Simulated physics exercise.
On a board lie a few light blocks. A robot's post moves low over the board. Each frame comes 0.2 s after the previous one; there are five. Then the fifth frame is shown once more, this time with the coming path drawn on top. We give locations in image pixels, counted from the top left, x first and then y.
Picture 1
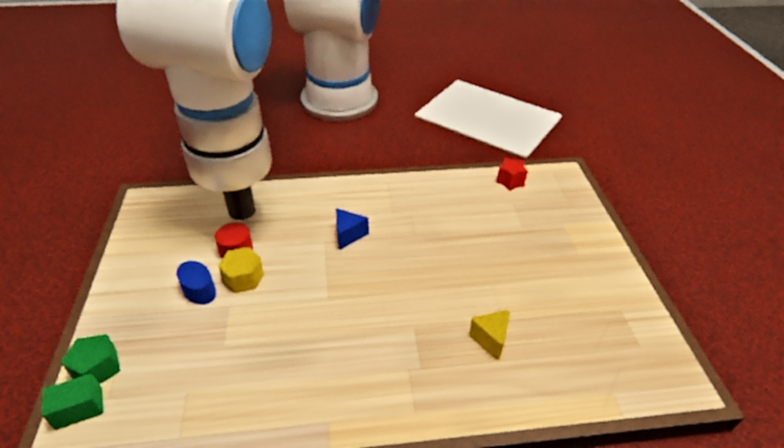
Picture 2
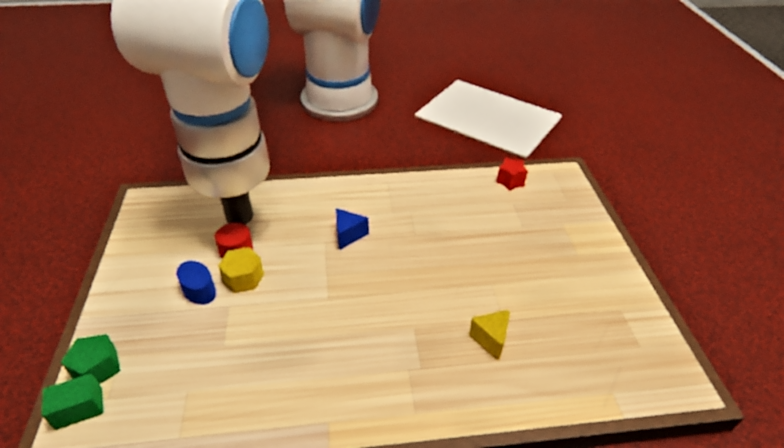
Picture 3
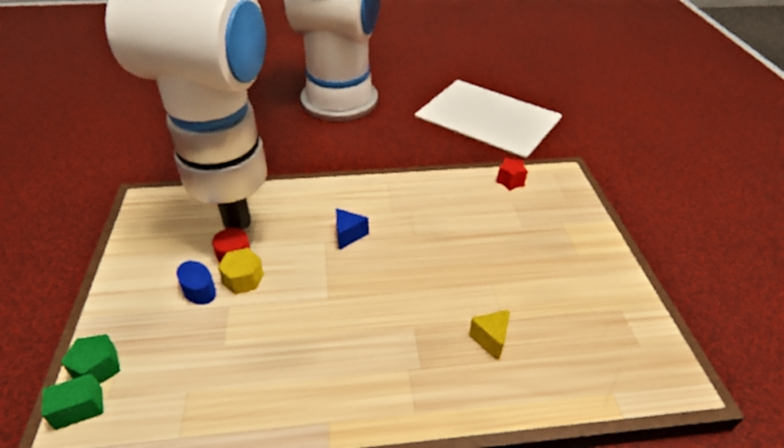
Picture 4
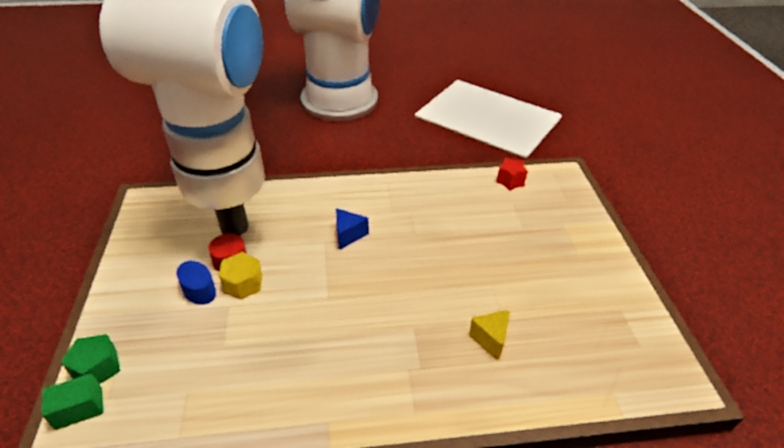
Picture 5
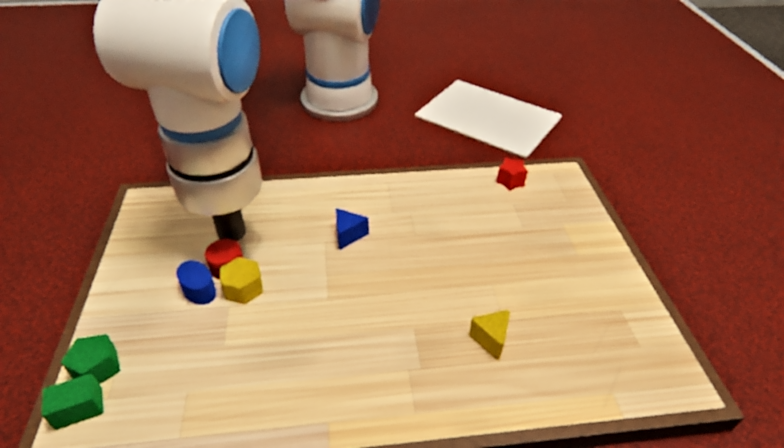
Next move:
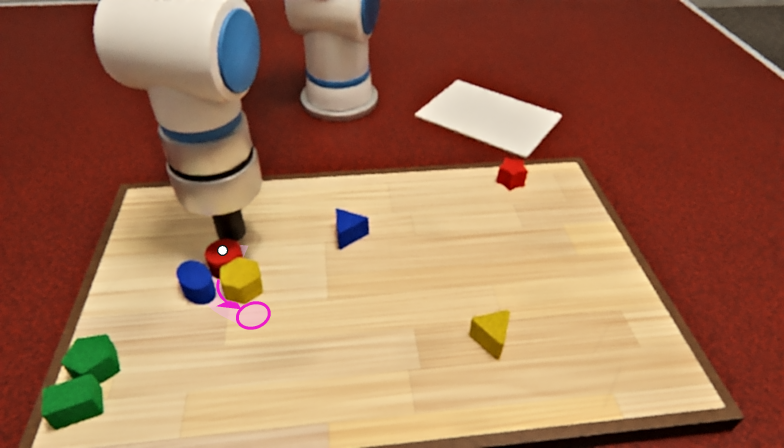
The footage shows a robot arm lowering its dark post toward a red circular block on a wooden board, then pushing it slightly down and left, as the neighbouring yellow six-sided block shifts slightly downward beside a still blue oval block.
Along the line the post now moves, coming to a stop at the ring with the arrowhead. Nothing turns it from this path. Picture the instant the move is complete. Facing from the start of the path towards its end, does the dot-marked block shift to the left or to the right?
Its shift is rightward.
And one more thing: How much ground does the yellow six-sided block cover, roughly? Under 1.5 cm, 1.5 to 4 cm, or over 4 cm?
The block winds up beyond 4 cm from where it is now.
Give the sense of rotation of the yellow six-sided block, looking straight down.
It spins anti-clockwise.
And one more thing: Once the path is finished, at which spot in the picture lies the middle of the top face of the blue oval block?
Its top middle will sit at (168, 297).
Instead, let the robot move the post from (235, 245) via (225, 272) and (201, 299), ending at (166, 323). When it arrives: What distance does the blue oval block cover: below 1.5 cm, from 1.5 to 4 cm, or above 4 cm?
Band: Over 4 cm.
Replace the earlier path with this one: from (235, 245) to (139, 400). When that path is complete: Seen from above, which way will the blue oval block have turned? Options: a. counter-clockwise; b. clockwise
I choose b.
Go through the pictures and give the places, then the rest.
The first frame shows post's lower end (242, 211); blue oval block (193, 274); red circle (232, 233); yellow six-sided block (239, 261).
The second frame shows post (240, 217); blocks still.
The third frame shows post (237, 222); red circle (230, 239).
The fourth frame shows post (235, 228); red circle (226, 245); yellow six-sided block (239, 267).
The fifth frame shows post (232, 233); blue oval block (193, 274); red circle (223, 250); yellow six-sided block (240, 272).
Drawn move, from (235, 245) through (222, 271) and (223, 299) to (253, 315); the dot is on the red circle.
The first path, step by step. One third of the way, post (219, 260); blue oval block (174, 293), turned 40° clockwise; red circle (209, 280); yellow six-sided block (245, 286), turned 35° anticlockwise.
Two thirds of the way, post (221, 288); blue oval block (168, 297), turned 50° clockwise; red circle (202, 310); yellow six-sided block (252, 290), turned 40° anticlockwise.
At the end, post (250, 304); blue oval block (168, 297), turned 50° clockwise; red circle (204, 313); yellow six-sided block (285, 303), turned 55° anticlockwise.
